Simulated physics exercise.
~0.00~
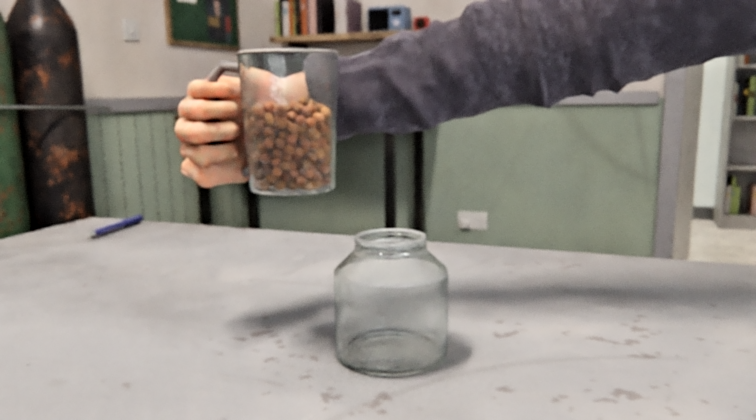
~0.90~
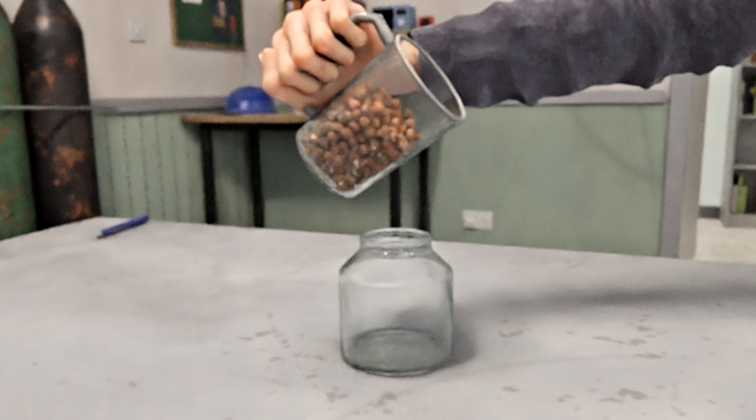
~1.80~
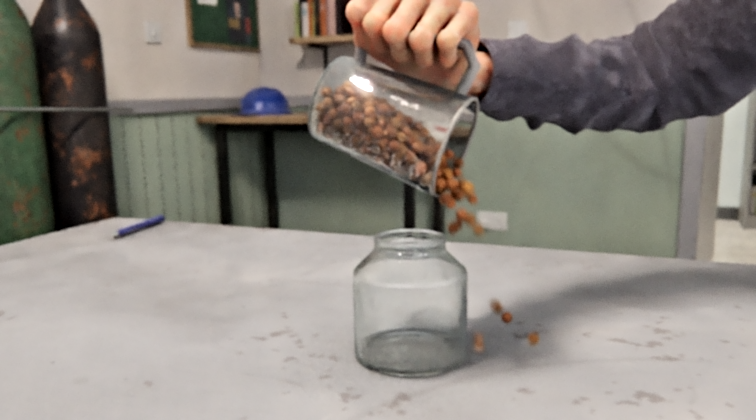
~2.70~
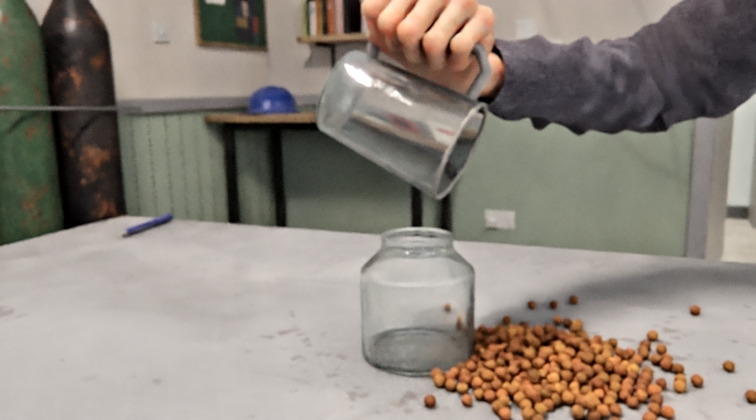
A hand in a dark grey sleeve reaches in from the right, holding a clear measuring cup partly filled with small brown balls above a grey table. An empty glass jar stands near the middle, with a blue pen at left, and behind are green panelled walls, tall gas cylinders and a blue hard hat. The hand moves the cup right and tips it steadily over the jar. The balls pour past the jar's right side, and the first few land on the table. Finally the cup hangs tilted and looks empty, the jar holds none, and the balls lie spread beside it.
